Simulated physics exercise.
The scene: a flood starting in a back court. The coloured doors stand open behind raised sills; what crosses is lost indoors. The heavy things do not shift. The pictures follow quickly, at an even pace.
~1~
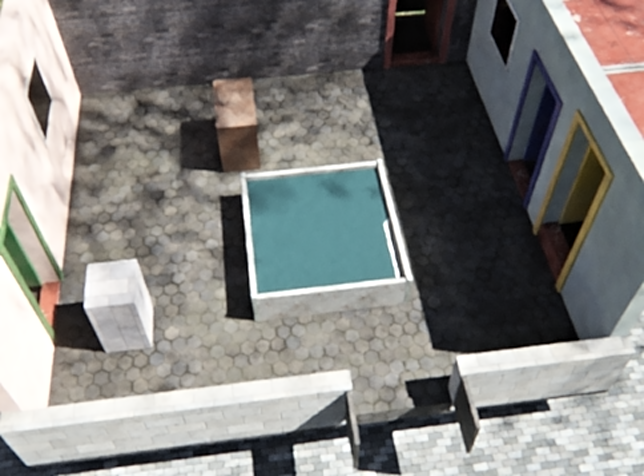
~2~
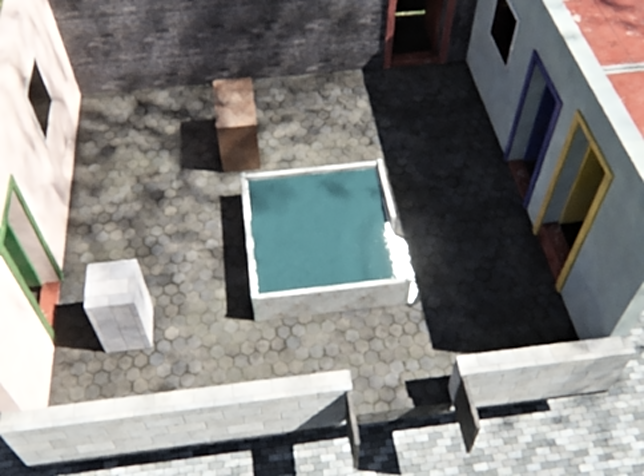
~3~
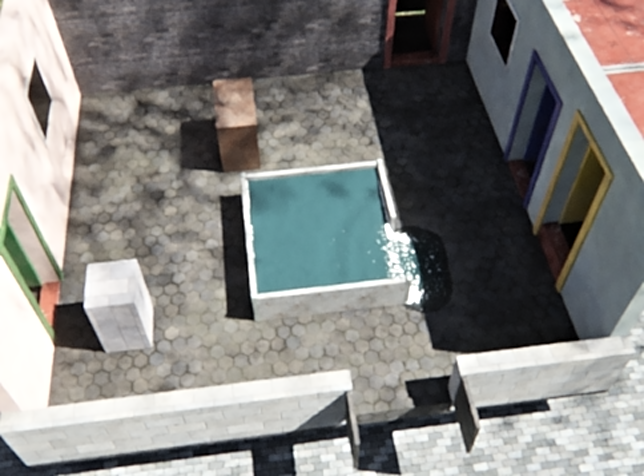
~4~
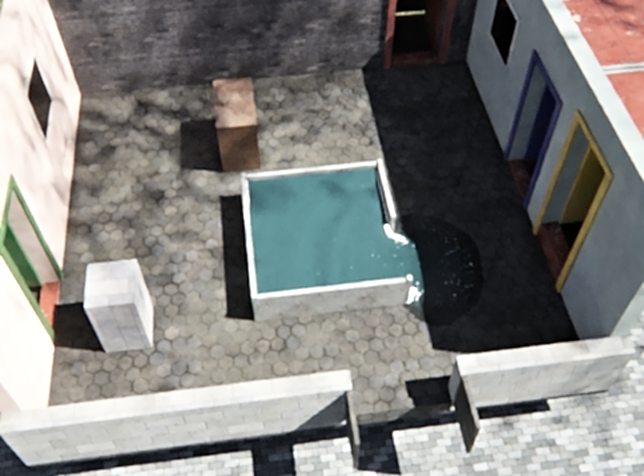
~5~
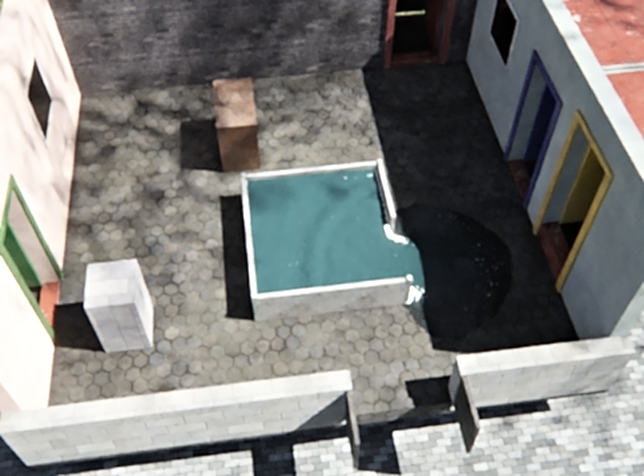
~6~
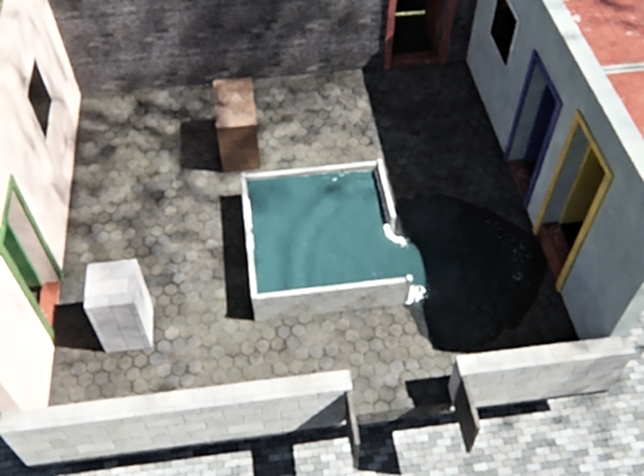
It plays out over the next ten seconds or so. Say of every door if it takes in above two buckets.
In the end: The red door stays under that; the blue door takes more than that; the yellow door stays under that; the green door stays under that.
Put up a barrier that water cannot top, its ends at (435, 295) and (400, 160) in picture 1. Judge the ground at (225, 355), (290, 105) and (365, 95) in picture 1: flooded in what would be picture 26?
In turn: No water, covered, awash.
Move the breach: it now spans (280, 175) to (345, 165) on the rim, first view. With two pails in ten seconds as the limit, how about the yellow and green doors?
One by one: Yellow door takes less; green door holds.
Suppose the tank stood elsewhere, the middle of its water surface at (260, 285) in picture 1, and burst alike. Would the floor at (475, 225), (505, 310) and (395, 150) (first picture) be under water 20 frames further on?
One after the other: Flooded, awash, free of water.
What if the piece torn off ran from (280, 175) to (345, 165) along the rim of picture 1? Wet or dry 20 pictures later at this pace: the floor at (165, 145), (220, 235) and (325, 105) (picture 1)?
In that order: Wet, clear, under water.
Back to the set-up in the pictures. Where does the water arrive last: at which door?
I say the one in green.
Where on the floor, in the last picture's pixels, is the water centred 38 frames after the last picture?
Roughly at (393, 245).
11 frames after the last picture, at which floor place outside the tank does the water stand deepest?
Close to (583, 367).
A moment on, water covers 15 % of the floor; the red door not reached, the blue door wet at the sill, nothing in, the yellow door wet at the sill, nothing in, the green door not reached.
Next, water covers 15 % of the floor; the red door not reached, the blue door under two buckets in, the yellow door wet at the sill, nothing in, the green door not reached.
Then, water covers 30 % of the floor; the red door not reached, the blue door over two buckets in, the yellow door wet at the sill, nothing in, the green door not reached.
Later, water covers 55 % of the floor; the red door wet at the sill, nothing in, the blue door over two buckets in, the yellow door wet at the sill, nothing in, the green door not reached.
In the end, water covers 85 % of the floor; the red door wet at the sill, nothing in, the blue door over two buckets in, the yellow door wet at the sill, nothing in, the green door wet at the sill, nothing in.
